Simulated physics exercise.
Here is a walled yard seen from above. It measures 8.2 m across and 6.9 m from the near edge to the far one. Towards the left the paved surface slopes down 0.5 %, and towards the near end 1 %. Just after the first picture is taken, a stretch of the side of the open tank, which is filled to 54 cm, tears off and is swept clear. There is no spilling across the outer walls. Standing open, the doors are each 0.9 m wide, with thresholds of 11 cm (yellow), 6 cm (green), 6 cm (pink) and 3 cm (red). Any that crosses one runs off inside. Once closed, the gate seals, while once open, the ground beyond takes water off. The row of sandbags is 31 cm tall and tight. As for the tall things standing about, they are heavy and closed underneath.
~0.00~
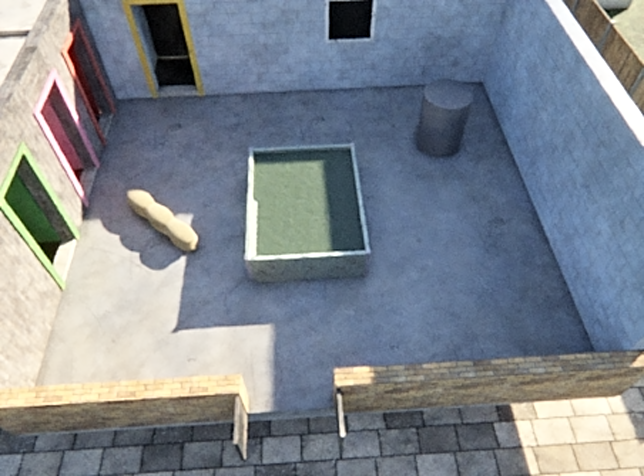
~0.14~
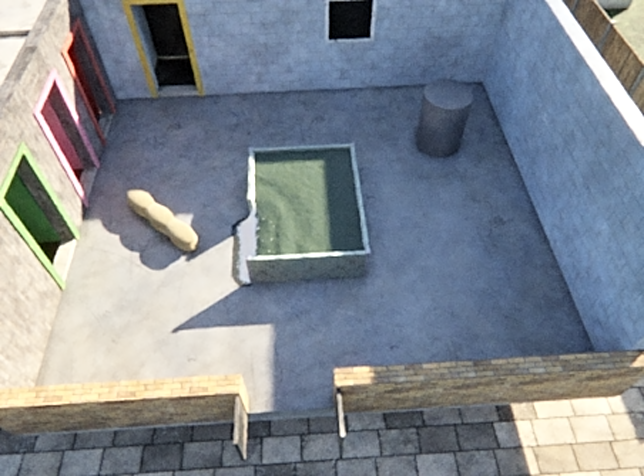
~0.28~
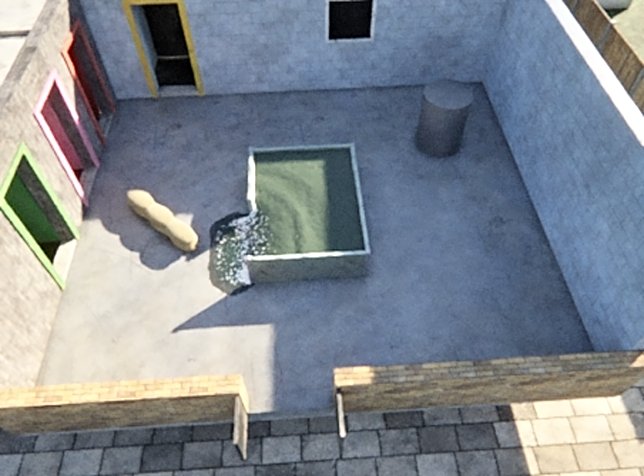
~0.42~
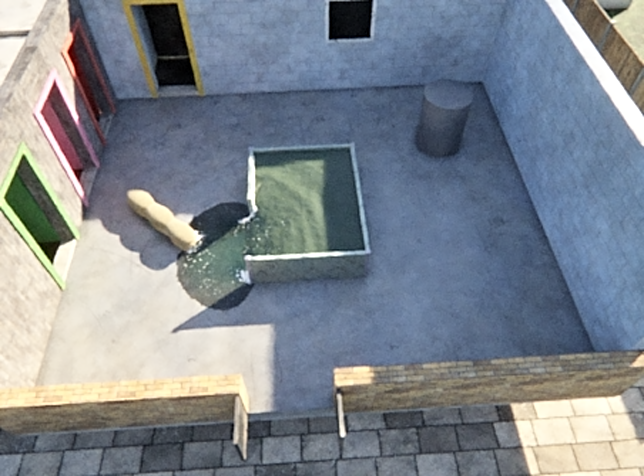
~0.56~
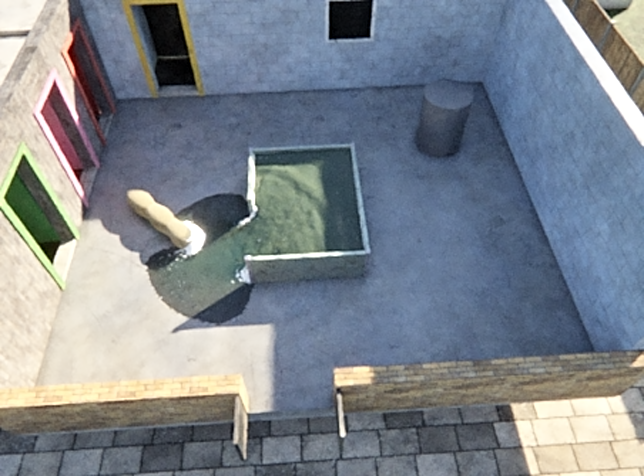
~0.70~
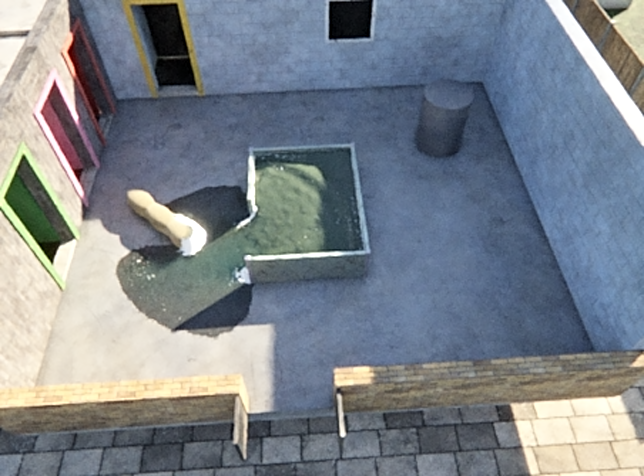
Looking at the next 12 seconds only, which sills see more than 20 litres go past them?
Result: The yellow door stops short of the limit; the green door overruns the limit; the pink door stops short of the limit; the red door overruns the limit.
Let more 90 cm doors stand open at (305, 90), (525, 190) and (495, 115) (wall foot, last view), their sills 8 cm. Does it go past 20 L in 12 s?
First doorway falls short, second falls short, third falls short.
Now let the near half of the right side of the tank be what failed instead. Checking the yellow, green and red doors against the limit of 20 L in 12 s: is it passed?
Note: Yellow short of the mark, green short of the mark, red short of the mark.
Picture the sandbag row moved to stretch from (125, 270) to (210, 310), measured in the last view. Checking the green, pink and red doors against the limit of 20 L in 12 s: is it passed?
With that change: Green exceeds it, pink exceeds it, red exceeds it.
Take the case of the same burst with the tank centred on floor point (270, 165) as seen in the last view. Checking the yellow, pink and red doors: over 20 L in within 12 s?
Checking each door against the limit: Yellow does not exceed it, pink tops it, red tops it.
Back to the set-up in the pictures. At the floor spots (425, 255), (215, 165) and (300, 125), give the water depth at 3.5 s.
0, 1 and 0 cm.
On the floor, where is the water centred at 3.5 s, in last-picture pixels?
Around (213, 247).
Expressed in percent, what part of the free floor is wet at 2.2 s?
Roughly 25 % of the floor.
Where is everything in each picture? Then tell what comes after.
The first frame shows the open tank at (305, 200) is whole and still, 54 cm deep.
In the second frame, the front is at (244, 222), 0.7 m from the gap at (254, 244); 0.3 m2 of floor is under water; 54 cm left at the back of the open tank.
In the third frame, the front is at (216, 228), 0.9 m from the gap at (254, 244); 0.9 m2 of floor is under water; 54 cm left at the back of the open tank.
In the fourth frame, the front is at (189, 230), 1.3 m from the gap at (254, 245); 1.9 m2 of floor is under water; 54 cm left at the back of the open tank.
In the fifth frame, water pours out at (254, 245) and has run 1.7 m, to (153, 265); typically 6 cm deep outside, 53 cm at the open tank's back.
In the sixth frame, the front is at (123, 270), 2.2 m from the gap at (254, 244); 3.7 m2 of floor is under water; 48 cm left at the back of the open tank.
After 1.4 s water covers 15 % of the floor and is deepest (38 cm) near (201, 245); yellow door not reached, green door 8 cm at the sill, 5 L in, pink door not reached, red door not reached.
After 2.2 s water covers 25 % of the floor and is deepest (44 cm) near (29, 410); yellow door not reached, green door 15 cm at the sill, 28 L in, pink door not reached, red door 4 cm at the sill, 0 L in.
After 3.5 s water covers 30 % of the floor and is deepest (23 cm) near (29, 410); yellow door 9 cm at the sill, 0 L in, green door 14 cm at the sill, 77 L in, pink door 5 cm at the sill, 0 L in, red door 6 cm at the sill, 8 L in.
After 7.0 s water covers 60 % of the floor and is deepest (16 cm) near (29, 410); yellow door 8 cm at the sill, 0 L in, green door 10 cm at the sill, 136 L in, pink door 6 cm at the sill, 3 L in, red door 8 cm at the sill, 68 L in.
After 12.0 s water covers 80 % of the floor and is deepest (10 cm) near (29, 410); yellow door 4 cm at the sill, 0 L in, green door 6 cm at the sill, 151 L in, pink door 5 cm at the sill, 4 L in, red door 6 cm at the sill, 129 L in.
